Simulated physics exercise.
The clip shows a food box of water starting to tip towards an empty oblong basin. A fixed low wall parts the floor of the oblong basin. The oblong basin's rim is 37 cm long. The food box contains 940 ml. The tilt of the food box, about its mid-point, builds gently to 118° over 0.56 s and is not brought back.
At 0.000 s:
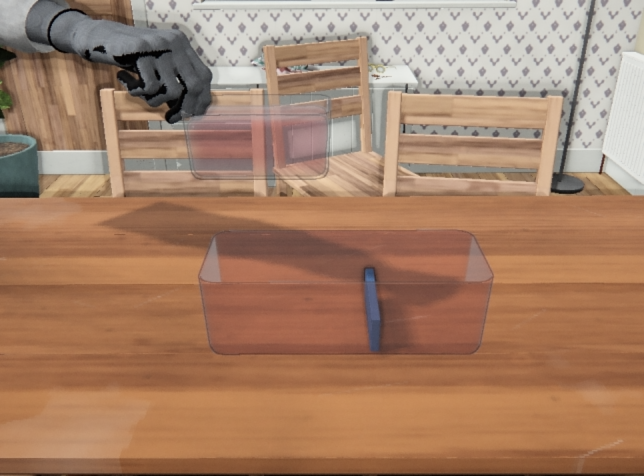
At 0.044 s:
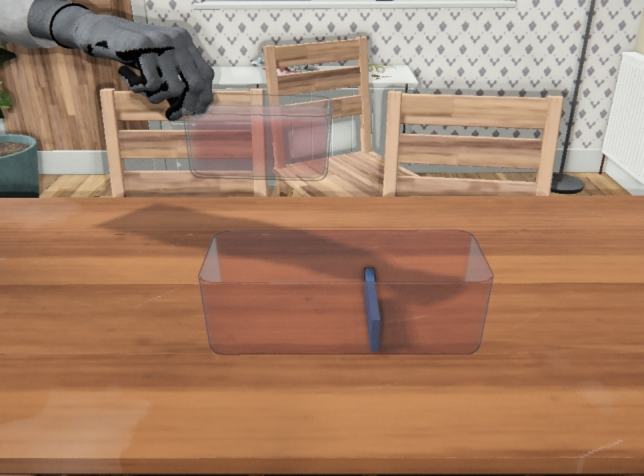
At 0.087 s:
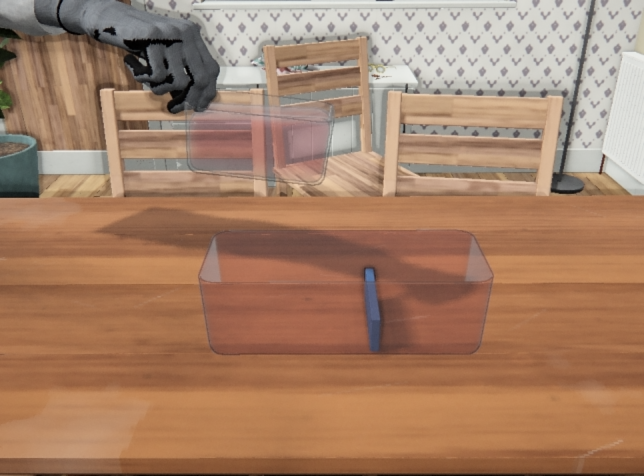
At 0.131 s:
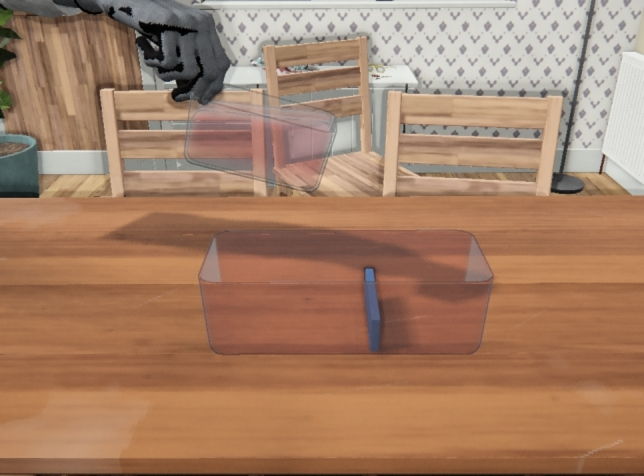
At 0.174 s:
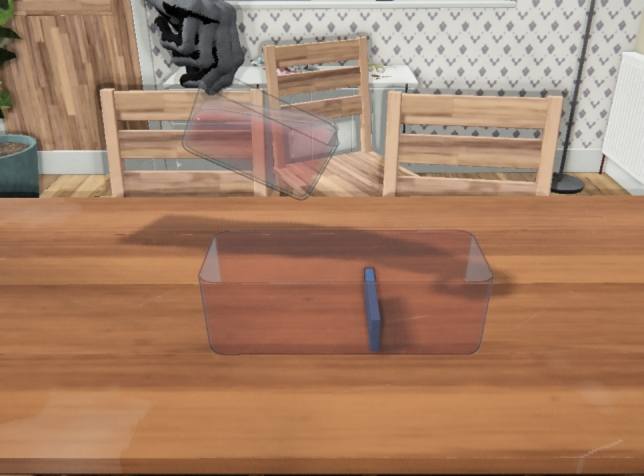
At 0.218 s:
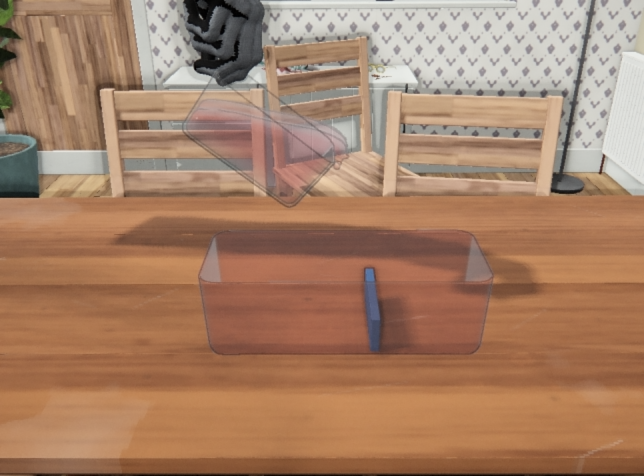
The footage shows a see-through food box tilting gently, then further, down to the right as a dark grey mechanical hand above it shifts right and upward, while an oblong basin and a blue object stay still on a wooden table.
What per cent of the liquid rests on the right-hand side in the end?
35 percent.
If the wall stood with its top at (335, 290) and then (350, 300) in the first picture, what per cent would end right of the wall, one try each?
70 in a hundred, followed by 55 in a hundred.
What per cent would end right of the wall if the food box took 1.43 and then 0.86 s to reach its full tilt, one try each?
In turn about 65 and 50 per cent.
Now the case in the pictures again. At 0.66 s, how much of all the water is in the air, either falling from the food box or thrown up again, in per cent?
Something like 14 per cent of the total.
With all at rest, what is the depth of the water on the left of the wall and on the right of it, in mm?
Depths: Left near 18 mm, right near 18 mm.
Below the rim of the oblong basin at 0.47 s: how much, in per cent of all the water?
Around 46%.
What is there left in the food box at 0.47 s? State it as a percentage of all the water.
Around 10 in a hundred.
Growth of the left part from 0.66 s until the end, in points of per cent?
Difference: Approx. 7 %.
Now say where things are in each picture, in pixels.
The first picture shows tilt 0°; pouring edge (330, 106); surface from (192, 114) to (328, 113); the oblong basin's rim runs from (207, 256) to (483, 255); the wall's top is at (372, 293).
The second picture shows tilt 2°; pouring edge (331, 108); surface from (193, 113) to (329, 115).
The third picture shows tilt 7°; pouring edge (333, 114); surface from (194, 110) to (331, 116).
The fourth picture shows tilt 15°; pouring edge (335, 125); surface from (197, 109) to (333, 120).
The fifth picture shows tilt 26°; pouring edge (336, 139); surface from (196, 111) to (333, 131); 3 per cent is over the edge.
The sixth picture shows tilt 39°; pouring edge (333, 155); surface from (193, 106) to (315, 133); 9 per cent is over the edge.
By 0.47 s the tilt is 111° and 10 per cent is still to pour, 15 is left of the wall and 31 right of it.
By 0.66 s the tilt is 118° and 2 per cent is still to pour, 49 is left of the wall and 30 right of it.
By 0.85 s the tilt is 118° and 0 per cent is still to pour, 53 is left of the wall and 34 right of it.
By 1.06 s the tilt is 118° and 0 per cent is still to pour, 56 is left of the wall and 35 right of it.
At rest 56 per cent lies left of the wall, 35 right of it and 9 outside.
